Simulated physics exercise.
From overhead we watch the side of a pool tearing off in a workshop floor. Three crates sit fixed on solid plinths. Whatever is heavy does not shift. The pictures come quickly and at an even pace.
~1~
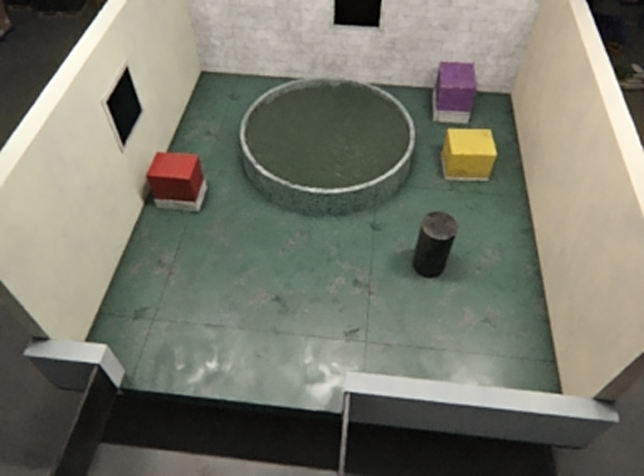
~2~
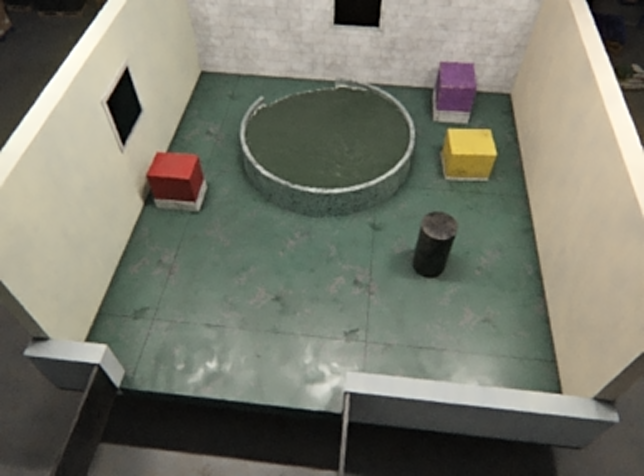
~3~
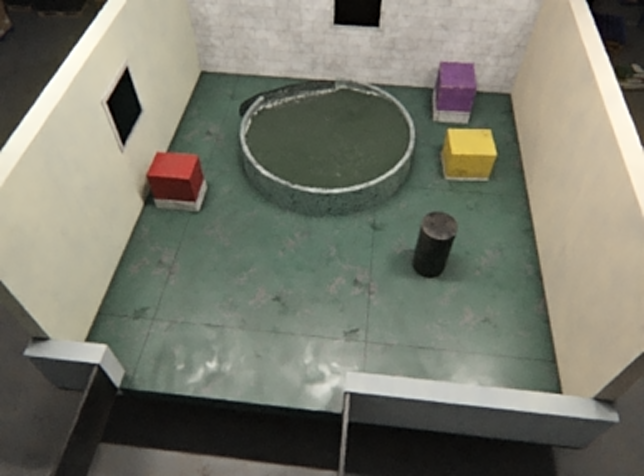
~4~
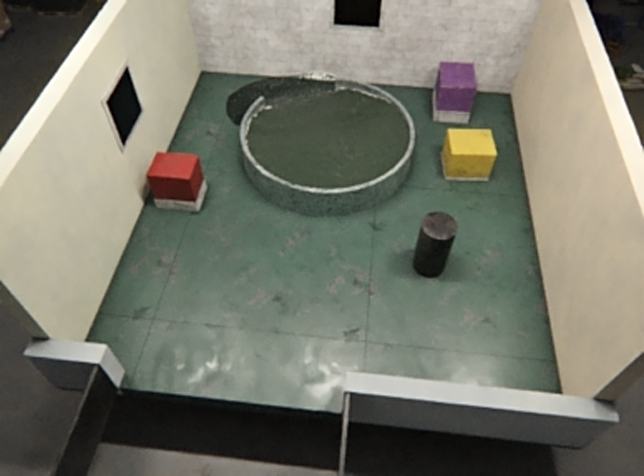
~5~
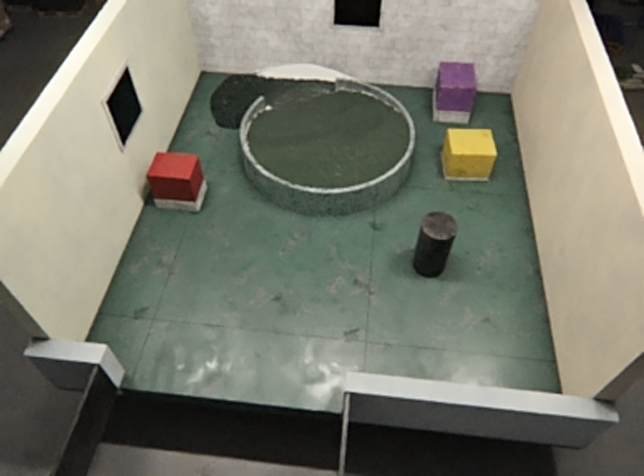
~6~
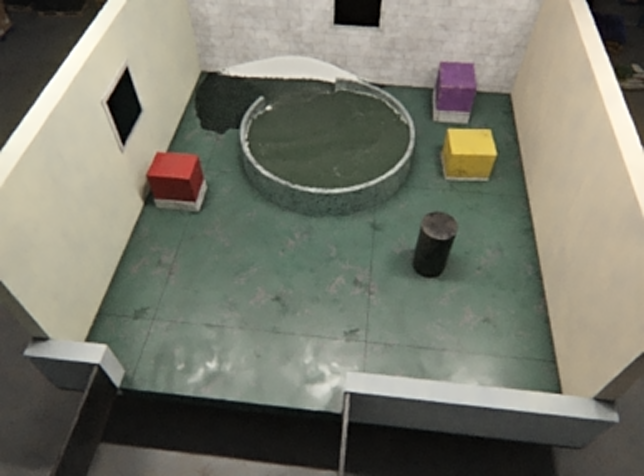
To begin with, a round pool of dark water stands whole on a green workshop floor among red, yellow and purple blocks and a black cylinder. Its far side then tears open, and dark water pours through the gap, spreading behind the pool toward the back wall and left corner.
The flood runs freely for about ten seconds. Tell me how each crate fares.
Result: The purple crate doesn't get caught by the water, the yellow crate gets caught by the water, the red crate gets caught by the water.
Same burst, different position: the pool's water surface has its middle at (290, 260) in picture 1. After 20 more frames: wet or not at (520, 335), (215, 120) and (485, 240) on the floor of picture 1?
As listed: Clear, wet, not flooded.
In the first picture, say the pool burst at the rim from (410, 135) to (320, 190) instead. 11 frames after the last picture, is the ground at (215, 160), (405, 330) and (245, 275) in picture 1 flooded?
Taking them in turn, I get left untouched, then sodden, then left untouched.
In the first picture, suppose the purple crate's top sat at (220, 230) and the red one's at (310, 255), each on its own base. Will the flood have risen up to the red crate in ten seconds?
I'd say the red crate stays clear.
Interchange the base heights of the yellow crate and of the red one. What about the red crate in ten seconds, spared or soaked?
With the swap, the red crate is flooded.
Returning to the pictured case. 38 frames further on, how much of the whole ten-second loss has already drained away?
I'd put it at 25 per cent.
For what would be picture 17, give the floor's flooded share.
I'd guess some 20 per cent.
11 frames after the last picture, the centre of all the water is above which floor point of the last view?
My guess is about (301, 132).
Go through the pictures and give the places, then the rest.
The first picture shows the round pool at (327, 132) is whole and still.
In the second picture, water pours out on the round pool's far side and has run to a hidden place.
In the third picture, the front is at a hidden place, out from the gap on the round pool's far side.
In the fourth picture, the front is at a hidden place, out from the gap on the round pool's far side.
In the fifth picture, the front is at (226, 84), out from the gap on the round pool's far side.
In the sixth picture, water pours out on the round pool's far side and has run to (213, 72).
A moment on, water covers 10 % of the floor; the purple crate water round its plinth, the yellow crate not reached, the red crate not reached.
Next, water covers 20 % of the floor; the purple crate water round its plinth, the yellow crate not reached, the red crate not reached.
Then, water covers 45 % of the floor; the purple crate water round its plinth, the yellow crate water round its plinth, the red crate water round its plinth.
Later, water covers 90 % of the floor; the purple crate water round its plinth, the yellow crate water round its plinth, the red crate water round its plinth.
In the end, water covers 100 % of the floor; the purple crate stayed above the water, the yellow crate was topped, the red crate was topped.
